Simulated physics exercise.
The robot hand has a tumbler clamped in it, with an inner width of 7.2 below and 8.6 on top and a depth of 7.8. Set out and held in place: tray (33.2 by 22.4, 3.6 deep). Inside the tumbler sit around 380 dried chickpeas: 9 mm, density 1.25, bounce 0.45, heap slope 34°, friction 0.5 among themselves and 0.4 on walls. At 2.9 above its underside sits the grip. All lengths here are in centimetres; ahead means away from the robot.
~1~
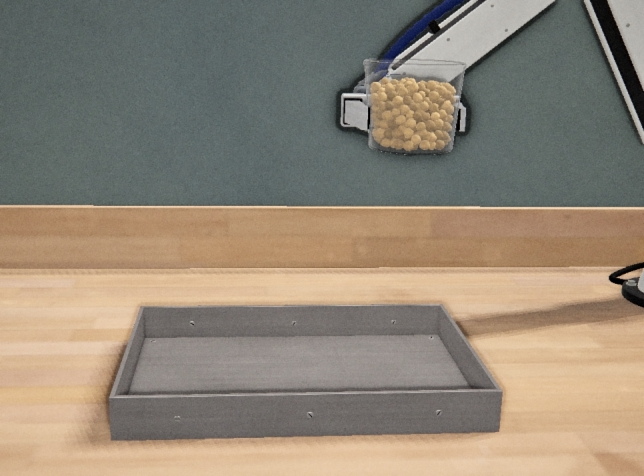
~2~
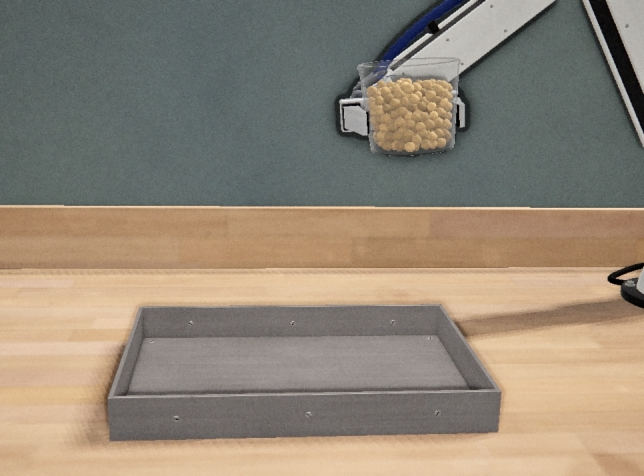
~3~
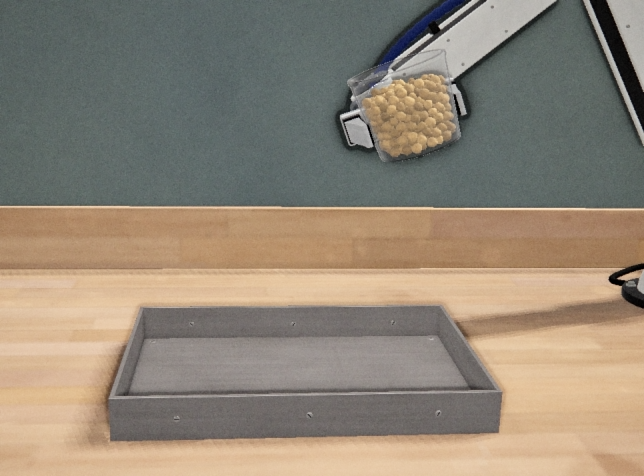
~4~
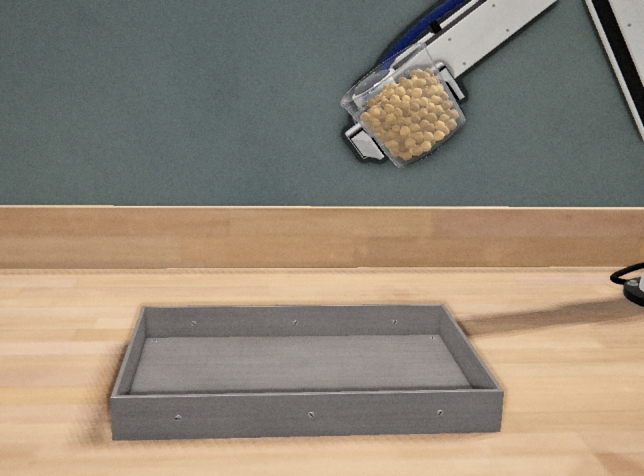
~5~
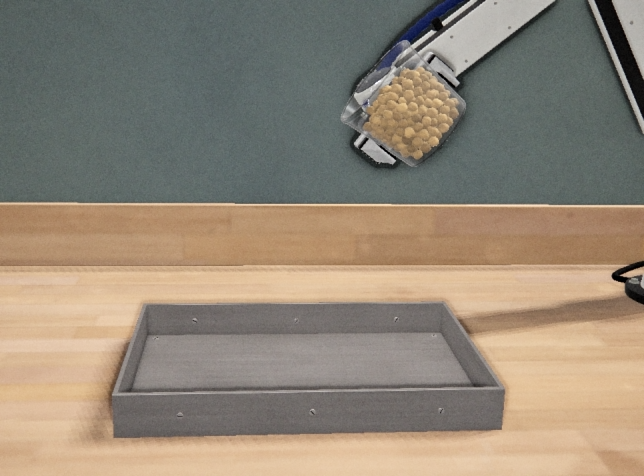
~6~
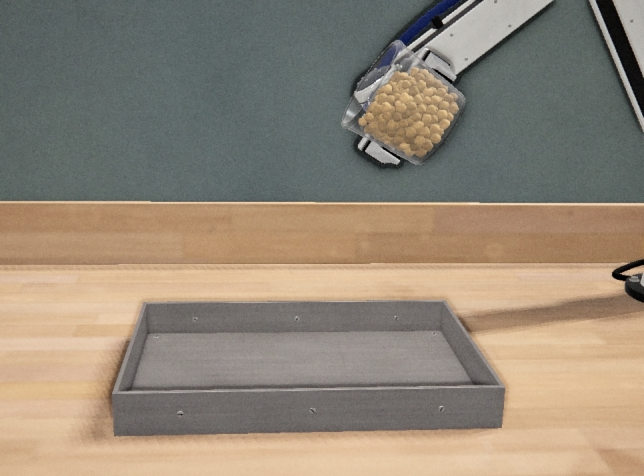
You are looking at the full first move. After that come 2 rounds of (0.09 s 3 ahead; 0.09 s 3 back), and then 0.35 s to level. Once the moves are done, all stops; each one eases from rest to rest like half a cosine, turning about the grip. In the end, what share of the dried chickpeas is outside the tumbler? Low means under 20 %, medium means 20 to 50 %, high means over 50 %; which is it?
It is medium.
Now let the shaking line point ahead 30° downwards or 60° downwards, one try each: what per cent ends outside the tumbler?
Try one gives about 15 in a hundred, try two about 5 in a hundred.
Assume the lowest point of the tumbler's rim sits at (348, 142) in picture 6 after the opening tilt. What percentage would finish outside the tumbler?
Some 65 per cent.
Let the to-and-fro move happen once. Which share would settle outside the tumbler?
It would come to about 25 %.
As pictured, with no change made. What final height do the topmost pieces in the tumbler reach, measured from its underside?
About 7.0 cm.
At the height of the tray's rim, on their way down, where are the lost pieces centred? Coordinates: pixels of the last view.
About at (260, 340).
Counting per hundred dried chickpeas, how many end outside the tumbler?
Estimate: Roughly 30 %.
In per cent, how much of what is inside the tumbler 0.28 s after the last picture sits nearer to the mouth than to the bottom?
About 50 per cent.
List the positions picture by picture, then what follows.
In the first picture, tumbler middle at (413, 107), level; upper third of the load around (412, 94), from x 375 to 450, top at y 80; 383 in the tumbler.
In the second picture, tumbler middle at (411, 107), tilted 6° forward; upper third of the load around (412, 95), from x 370 to 450, top at y 85.
In the third picture, tumbler middle at (409, 108), tilted 20° forward; upper third of the load around (413, 96), from x 365 to 450, top at y 80.
In the fourth picture, tumbler middle at (407, 109), tilted 38° forward; upper third of the load around (416, 95), from x 365 to 455, top at y 75.
In the fifth picture, tumbler middle at (407, 109), tilted 52° forward; upper third of the load around (415, 94), from x 370 to 455, top at y 70.
In the sixth picture, tumbler middle at (406, 108), tilted 58° forward; upper third of the load around (414, 93), from x 365 to 455, top at y 75; 383 in the tumbler.
Then, 0.28 s after the last picture, tilted 58° forward, highest piece 28 above the table; 307 in the tumbler, 1 in the tray, 75 in flight or on a rim.
Then, 0.57 s after the last picture, tilted 21° forward, highest piece 30 above the table; 261 in the tumbler, 114 in the tray, 3 on the table or floor, 5 in flight or on a rim.
Then, 0.91 s after the last picture, level, highest piece 30 above the table; 261 in the tumbler, 117 in the tray, 5 on the table or floor.
Then, 1.96 s after the last picture, level, highest piece 30 above the table; 261 in the tumbler, 117 in the tray, 5 on the table or floor.
Final count, 261 in the tumbler, 117 in the tray, 5 on the table or floor. That is 32 % outside the tumbler.
